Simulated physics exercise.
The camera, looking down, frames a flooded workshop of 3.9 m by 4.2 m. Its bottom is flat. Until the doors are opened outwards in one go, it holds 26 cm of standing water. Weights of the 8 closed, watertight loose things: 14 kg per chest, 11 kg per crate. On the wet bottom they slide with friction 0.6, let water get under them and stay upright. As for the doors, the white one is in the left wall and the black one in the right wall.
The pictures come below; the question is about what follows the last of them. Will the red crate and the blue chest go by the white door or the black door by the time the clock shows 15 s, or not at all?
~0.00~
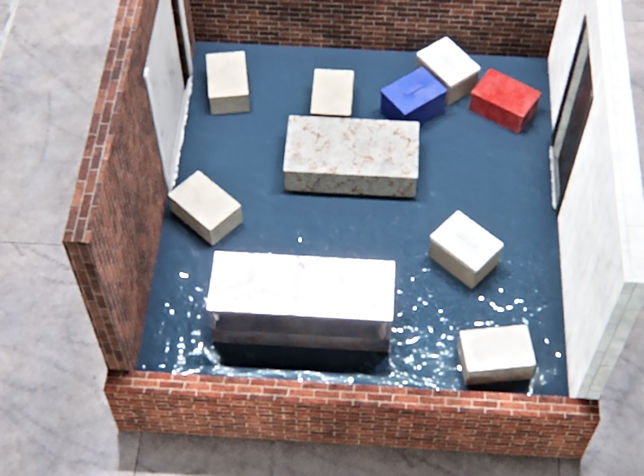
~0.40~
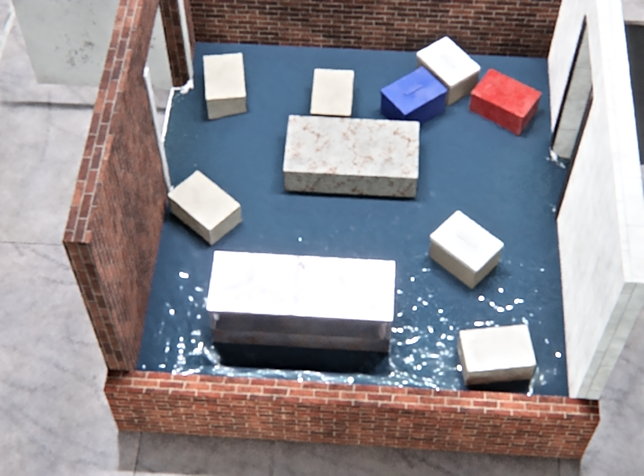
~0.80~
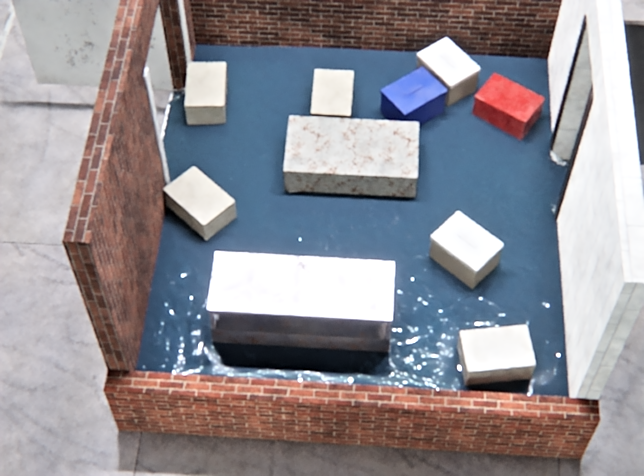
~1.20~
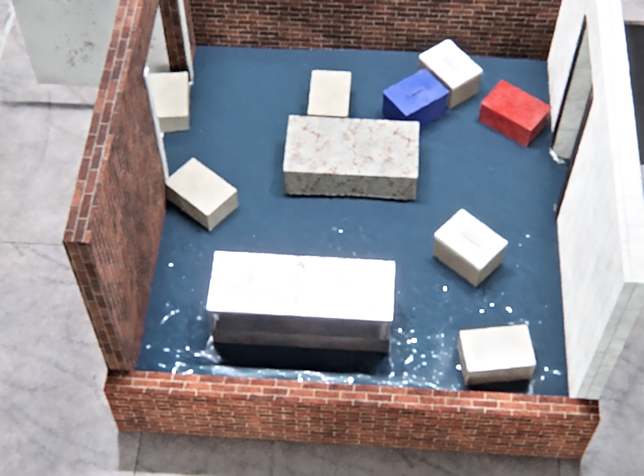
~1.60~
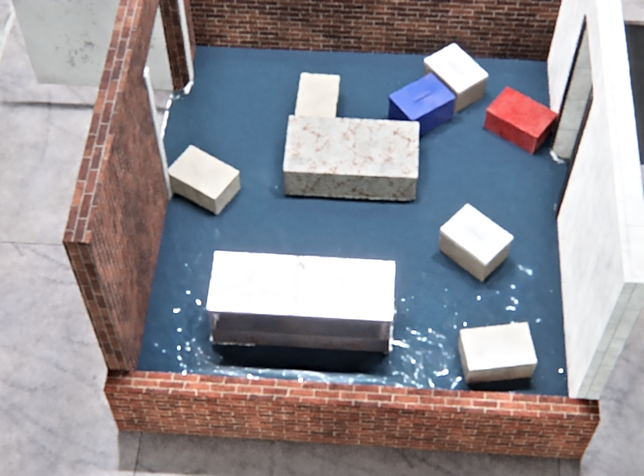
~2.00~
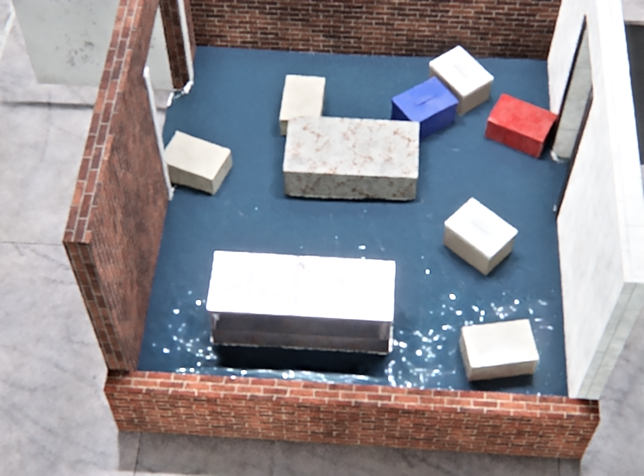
The red crate: Black door; the blue chest: White door.
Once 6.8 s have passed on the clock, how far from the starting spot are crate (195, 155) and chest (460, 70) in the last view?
Taking them in order, the first is gone out and the second is 40 cm.
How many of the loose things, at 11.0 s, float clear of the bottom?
At that time, 3.
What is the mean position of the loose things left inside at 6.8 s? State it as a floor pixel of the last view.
Somewhere near (446, 177).
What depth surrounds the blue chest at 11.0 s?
Around 9 cm.
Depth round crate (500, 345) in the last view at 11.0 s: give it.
Roughly 10 cm.
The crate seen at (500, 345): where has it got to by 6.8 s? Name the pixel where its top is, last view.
Estimated pixel: About (504, 292).
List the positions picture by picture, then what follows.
The first picture shows the red crate at (506, 92), afloat; the blue chest at (414, 90) floats; about 3670 L in view; 0 of 8 have shifted.
The second picture shows the red crate at (507, 93), afloat; the blue chest at (414, 90) floats; about 3600 L in view; 0 of 8 have shifted.
The third picture shows the red crate at (510, 97) floats, 6 cm from its start; the blue chest at (414, 90), afloat; 26 cm deep round most things; 3 of 8 have shifted.
The fourth picture shows the red crate at (516, 105) floats, 17 cm from its start; the blue chest at (416, 92), afloat; about 3340 L in view; 4 of 8 have shifted.
The fifth picture shows the red crate at (522, 112) floats, 27 cm from its start; the blue chest at (422, 96) floats, 10 cm from its start; 23 cm deep round most things; 7 of 8 have shifted.
The sixth picture shows the red crate at (523, 117), afloat, 33 cm from its start; the blue chest at (425, 100) floats, 14 cm from its start; 21 cm deep round most things; 8 of 8 have shifted.
After 3.0 s the red crate is near (528, 131), 0.5 m from its start, afloat; the blue chest is near (407, 97), 0.1 m from its start, afloat; 2 of 8 are out; 6 afloat.
After 6.8 s the red crate has gone out by the black door; the blue chest is near (342, 99), 0.7 m from its start, afloat; 4 of 8 are out; 4 afloat.
After 11.0 s the red crate has gone out by the black door; the blue chest is near (227, 88), 1.9 m from its start, afloat; 5 of 8 are out; 3 afloat.
After 15.0 s the red crate has gone out by the black door; the blue chest has gone out by the white door; 7 of 8 are out; 1 afloat.
